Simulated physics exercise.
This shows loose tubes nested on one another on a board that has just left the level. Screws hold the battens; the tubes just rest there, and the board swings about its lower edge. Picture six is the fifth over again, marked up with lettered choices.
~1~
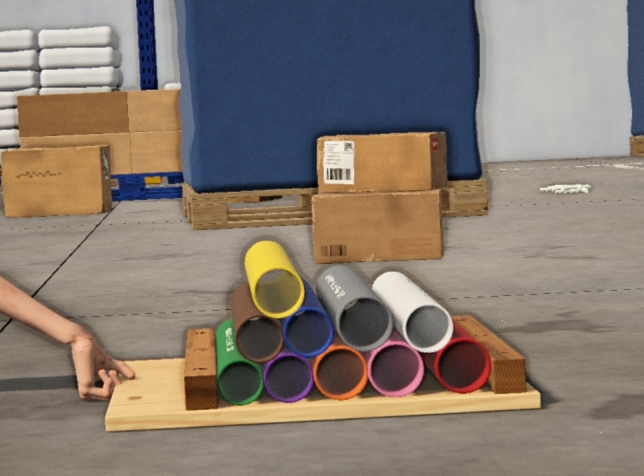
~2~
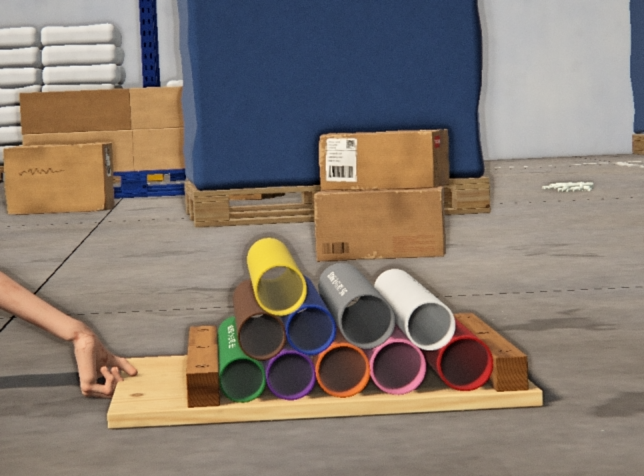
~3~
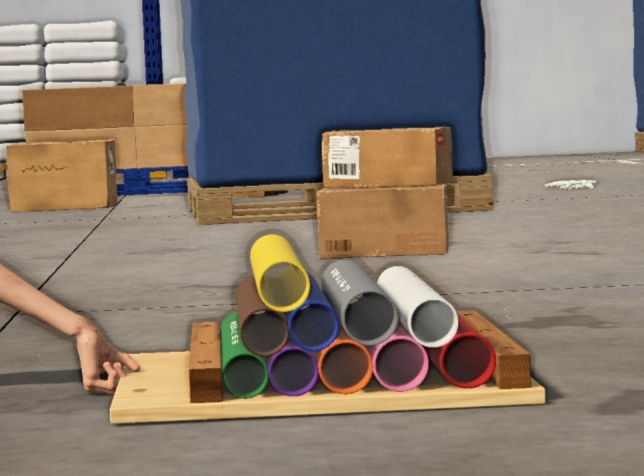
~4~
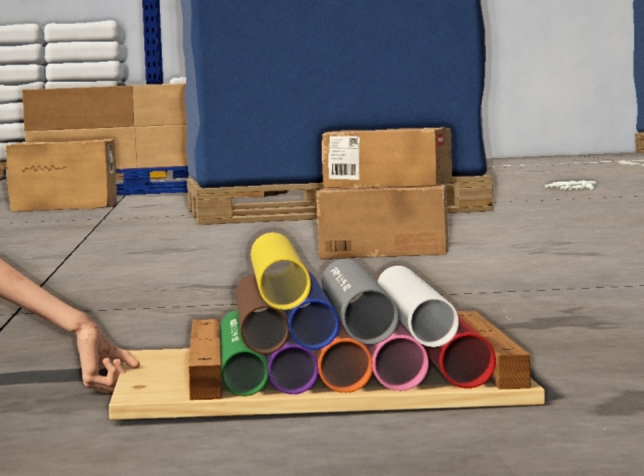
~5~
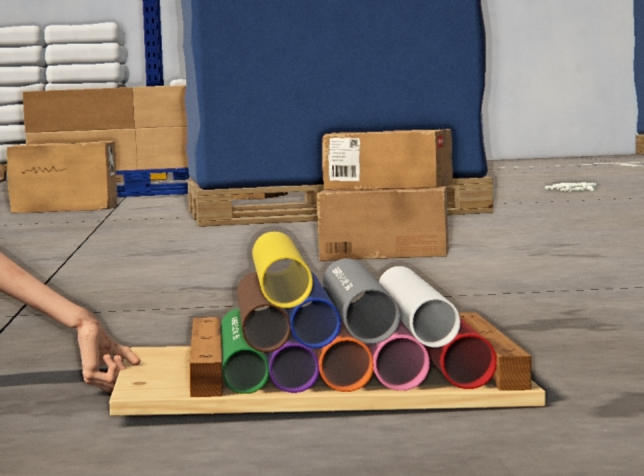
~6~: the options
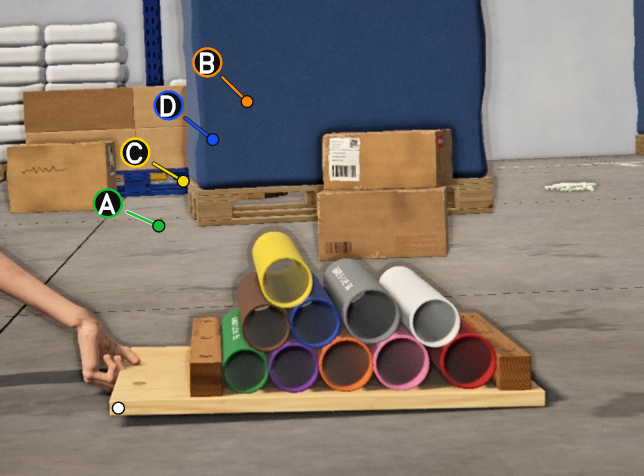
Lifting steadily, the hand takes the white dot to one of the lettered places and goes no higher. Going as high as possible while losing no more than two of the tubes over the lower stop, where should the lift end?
The answer is mark A.
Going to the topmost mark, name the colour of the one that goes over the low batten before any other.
First is the white one.
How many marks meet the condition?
One of the four.
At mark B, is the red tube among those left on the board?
Yes.
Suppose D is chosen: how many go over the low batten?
At D the number is five.
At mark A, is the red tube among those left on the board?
The red tube: Yes.
On the marked copy, A at (159, 226); B at (247, 102); C at (184, 181); D at (213, 140); the white dot at (119, 408).
Following A. Soon after the start, board at 16°.
Later, board at 27°.
In the end, board at 27°, none over the low batten.
As for the rest, B five over the low batten; C five over the low batten; D five over the low batten.
